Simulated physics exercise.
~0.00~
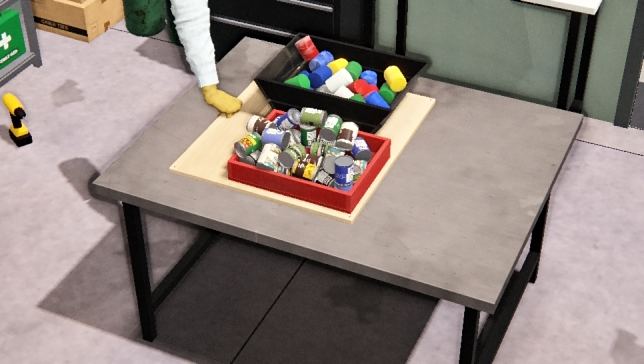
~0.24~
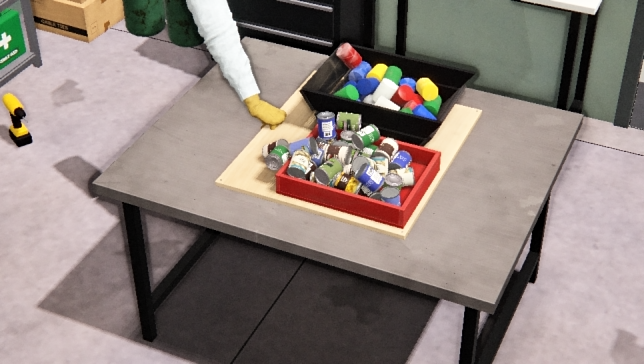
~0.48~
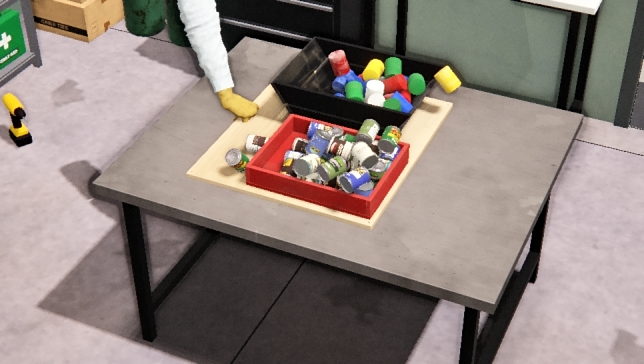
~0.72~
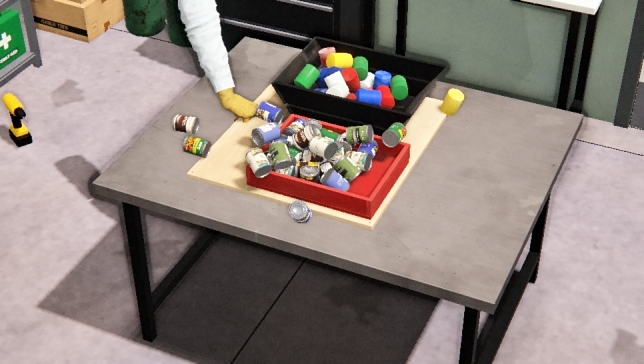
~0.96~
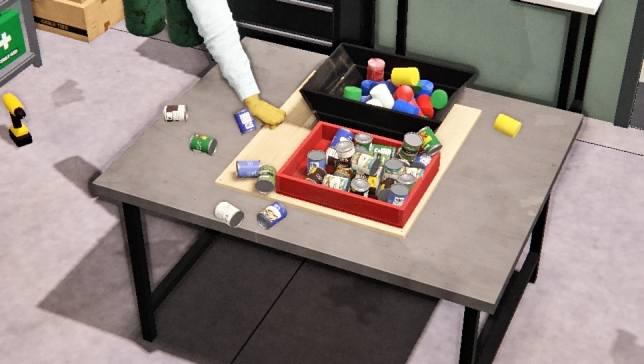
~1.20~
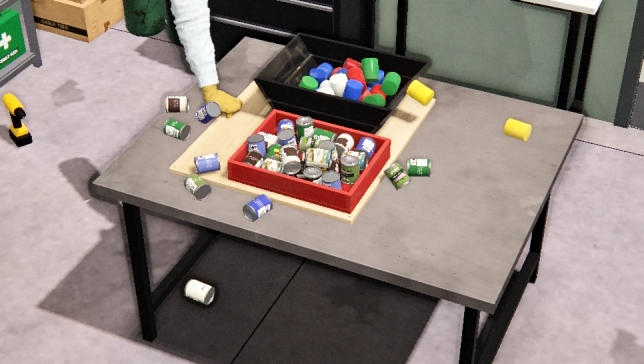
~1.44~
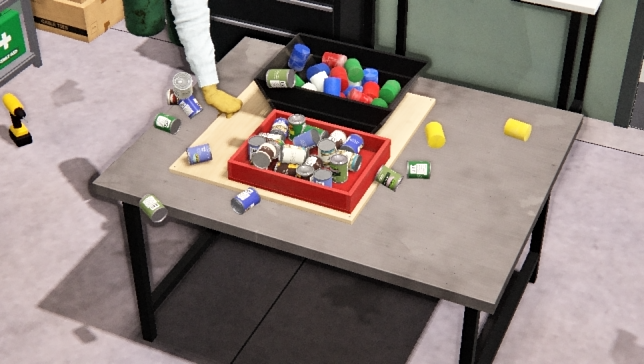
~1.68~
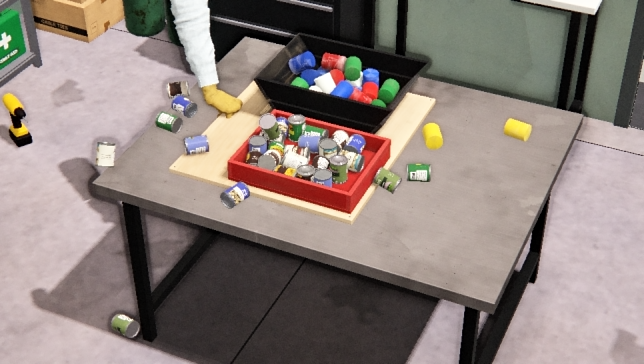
A wooden board carrying a black tray of colourful jars and, nearer the viewer, a red tray of small tins sits on a grey table in a workshop, seen from above. A yellow-gloved hand at its left edge shakes it, and the board slides right, then back left. Tins heap up and spill leftward, while a yellow jar tumbles off the black tray's right end. On the second swing more tins scatter and one drops to the floor. The board stops at the left, a second yellow jar lies on the table, and another tin falls beside the left leg.
